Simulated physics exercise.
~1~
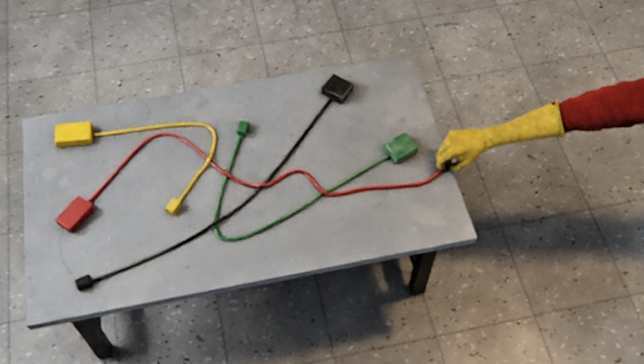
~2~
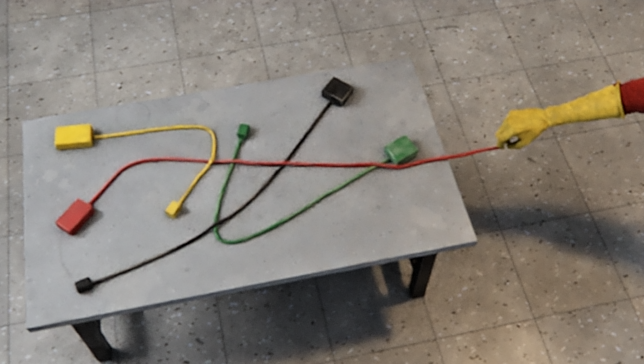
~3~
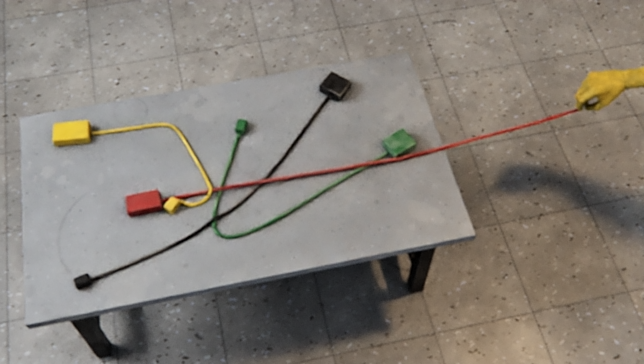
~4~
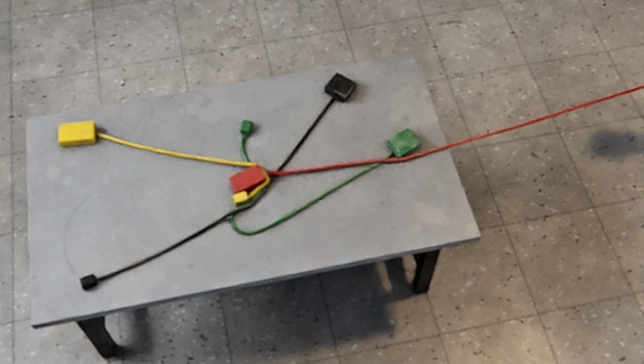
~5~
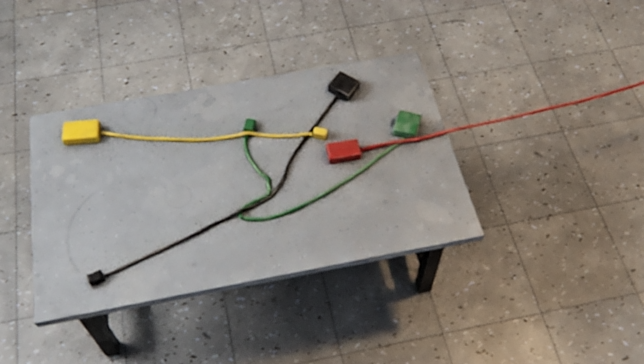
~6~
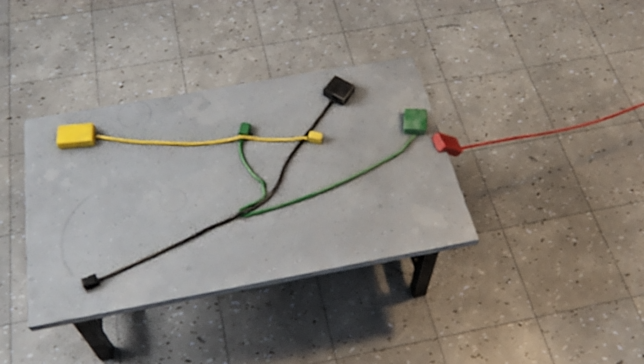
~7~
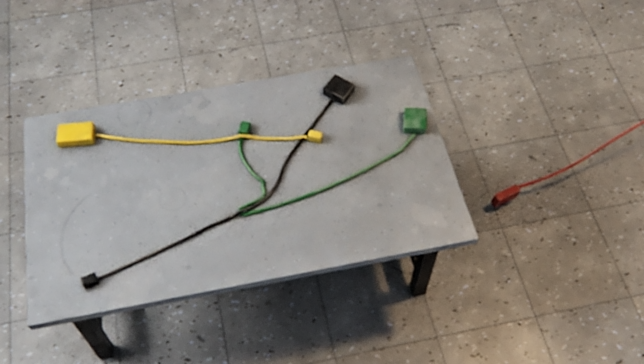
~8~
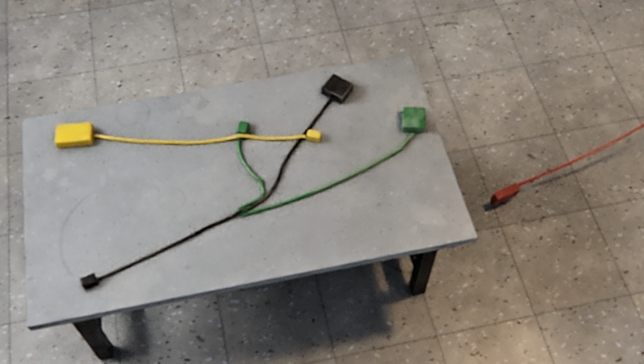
A yellow-gloved hand pulled the red cable rightwards across a grey table of tangled leads, dragging its charger along, which swung the yellow plug round and nudged the green charger, until the red charger slid off the edge and hung beside the table.
